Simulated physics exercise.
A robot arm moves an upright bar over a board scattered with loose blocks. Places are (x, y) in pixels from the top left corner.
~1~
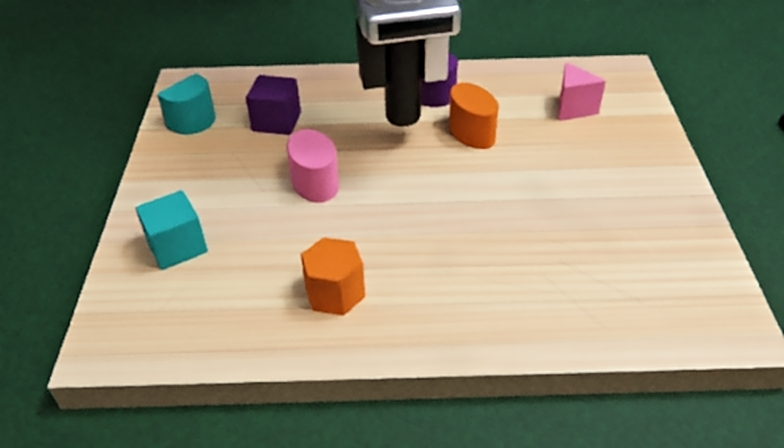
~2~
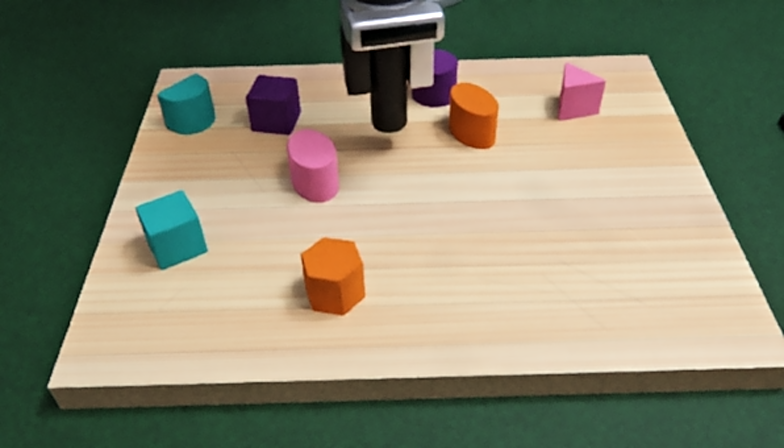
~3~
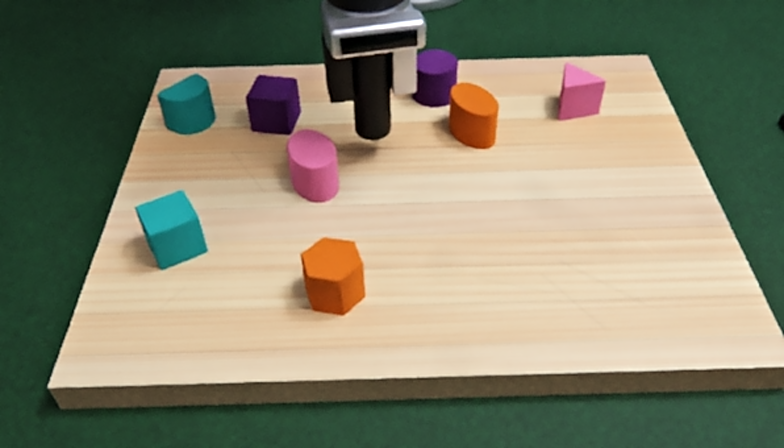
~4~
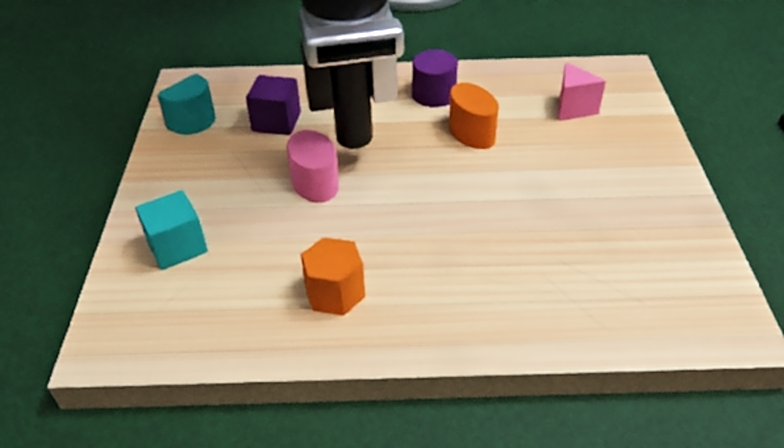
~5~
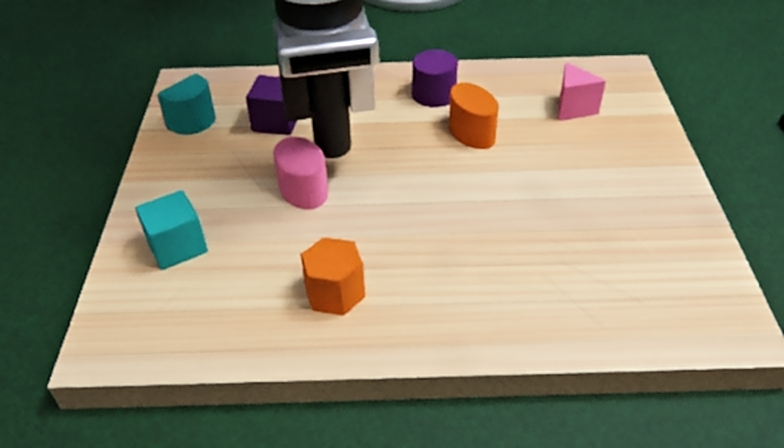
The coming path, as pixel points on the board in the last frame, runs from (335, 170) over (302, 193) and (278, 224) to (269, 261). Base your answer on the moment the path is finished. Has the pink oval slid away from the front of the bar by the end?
Answer: Yes.
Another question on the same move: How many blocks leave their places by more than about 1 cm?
By the end of the path, one block has moved more than about a centimetre.
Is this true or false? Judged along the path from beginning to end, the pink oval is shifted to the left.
It is false.
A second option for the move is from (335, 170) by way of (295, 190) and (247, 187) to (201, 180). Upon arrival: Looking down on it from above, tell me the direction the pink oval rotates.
It goes round opposite to clock hands.
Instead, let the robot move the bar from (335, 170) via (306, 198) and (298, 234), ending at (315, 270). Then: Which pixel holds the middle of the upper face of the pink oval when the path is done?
The pink oval ends near (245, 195).
What follows on the original path. One third of the way, bar (298, 172); pink oval (261, 180).
Two thirds of the way, bar (274, 203); pink oval (229, 207), turned 20° clockwise.
At the end, bar (265, 239); turquoise square block (160, 213), turned 15° clockwise; pink oval (214, 224), turned 45° clockwise; orange six-sided block unmoved.
